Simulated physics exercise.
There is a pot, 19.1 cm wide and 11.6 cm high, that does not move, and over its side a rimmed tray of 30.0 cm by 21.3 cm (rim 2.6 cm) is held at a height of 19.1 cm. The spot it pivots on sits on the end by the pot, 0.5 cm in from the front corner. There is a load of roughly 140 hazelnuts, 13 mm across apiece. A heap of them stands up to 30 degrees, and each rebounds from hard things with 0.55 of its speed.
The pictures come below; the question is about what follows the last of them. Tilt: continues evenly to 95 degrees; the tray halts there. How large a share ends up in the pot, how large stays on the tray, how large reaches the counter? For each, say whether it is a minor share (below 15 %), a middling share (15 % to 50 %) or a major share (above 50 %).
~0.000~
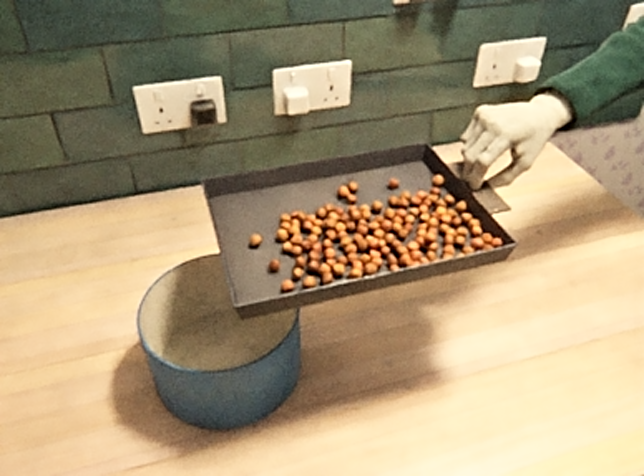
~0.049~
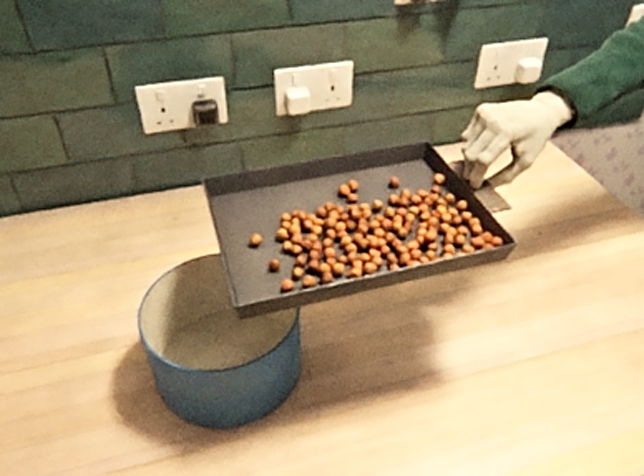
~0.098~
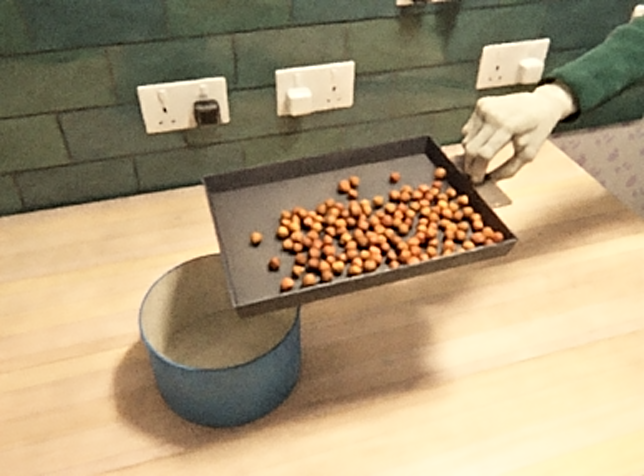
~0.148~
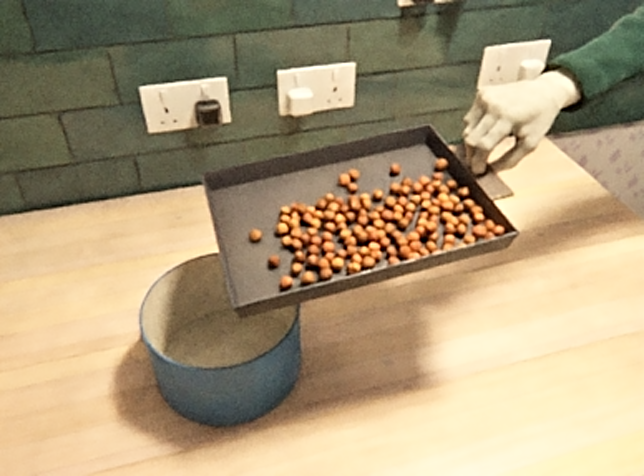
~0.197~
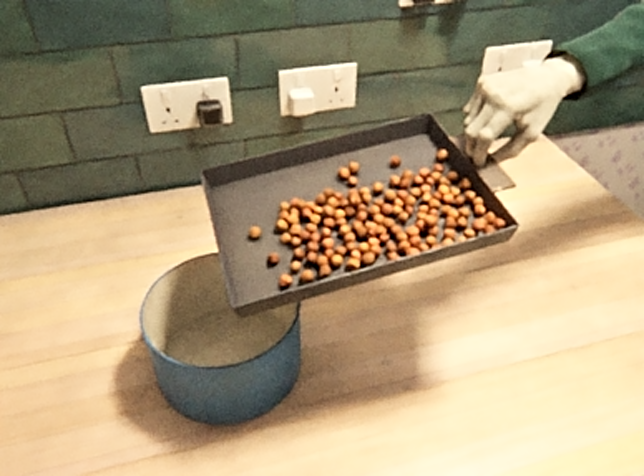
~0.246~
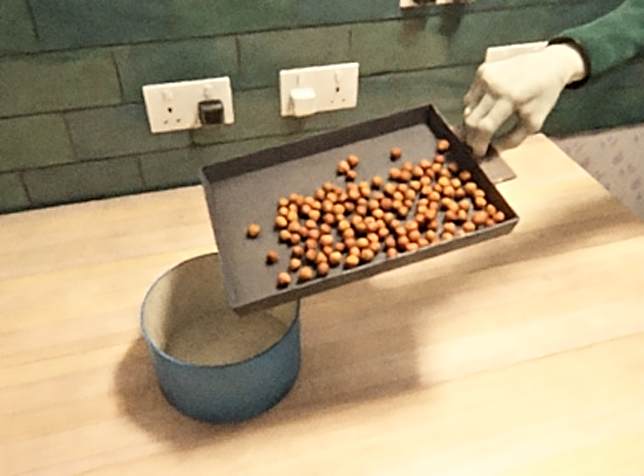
I expect this. Pot - a minor share. Tray - a minor share. Counter - a major share.
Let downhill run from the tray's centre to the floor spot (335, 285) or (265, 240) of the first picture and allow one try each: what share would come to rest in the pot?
I'd put it at roughly 0 per cent for the first tilt and roughly 80 per cent for the second.
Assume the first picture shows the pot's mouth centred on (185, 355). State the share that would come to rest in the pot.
Roughly 90 per cent.
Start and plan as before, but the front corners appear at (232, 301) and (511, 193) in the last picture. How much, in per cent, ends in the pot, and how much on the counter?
Per cent by place - pot 55, counter 45.
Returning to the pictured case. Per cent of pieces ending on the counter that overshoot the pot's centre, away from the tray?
90 %.
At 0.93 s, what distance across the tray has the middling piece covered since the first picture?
It has moved some 9 cm from its start.
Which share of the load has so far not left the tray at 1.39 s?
Some 95 per cent of the load.
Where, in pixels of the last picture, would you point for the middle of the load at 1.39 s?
By then the middle of the load sits around (237, 252).
Then, at 0.93 s, tilt 50 degrees; the tray holds 100 %, the pot 0 %.
After 1.39 s, tilt 76 degrees; the tray holds 95 %, the pot 0 %.
After 1.92 s, tilt 95 degrees; the tray holds 5 %, the pot 0 %.
At rest (3.0 s), pot 0 %, tray 0 %, counter 100 %.
